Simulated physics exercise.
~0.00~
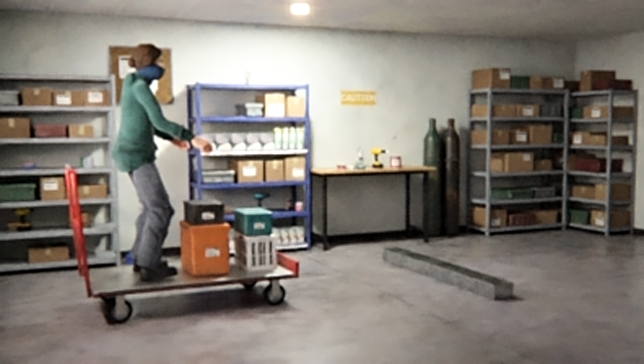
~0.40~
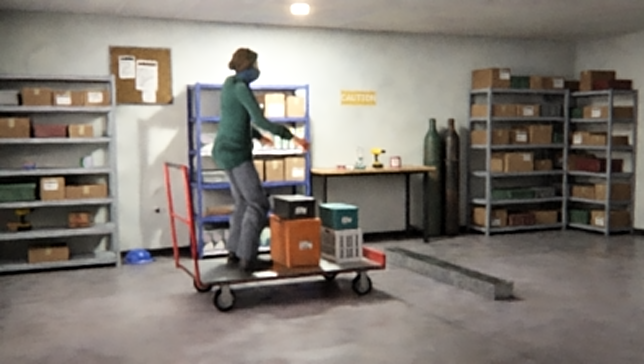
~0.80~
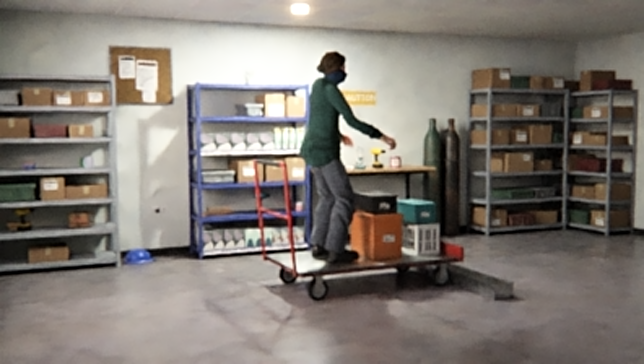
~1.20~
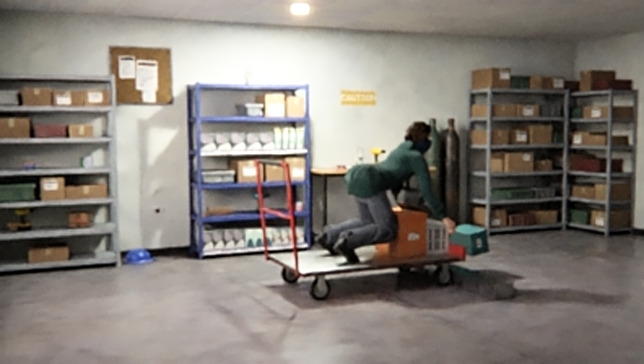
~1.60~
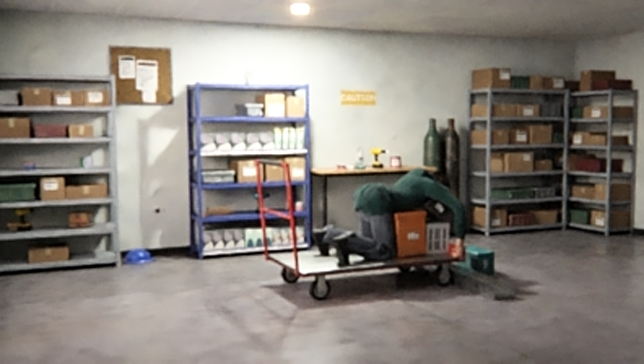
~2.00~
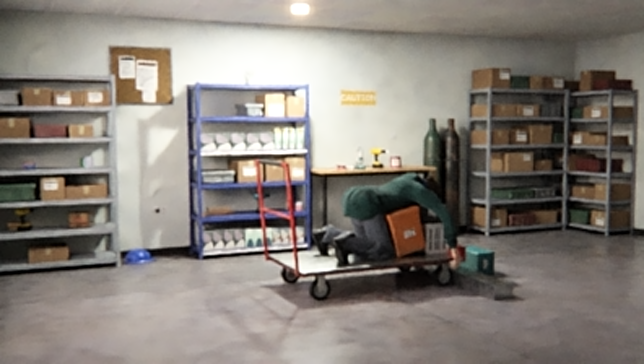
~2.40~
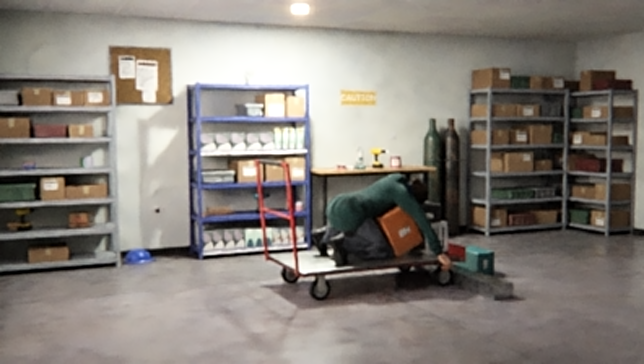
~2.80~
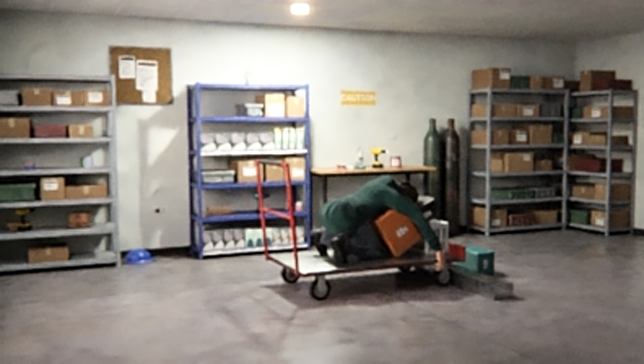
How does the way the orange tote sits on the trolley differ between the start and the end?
At the start the orange tote stands upright on the deck, and by the end it is leaning over beside the slumped person.
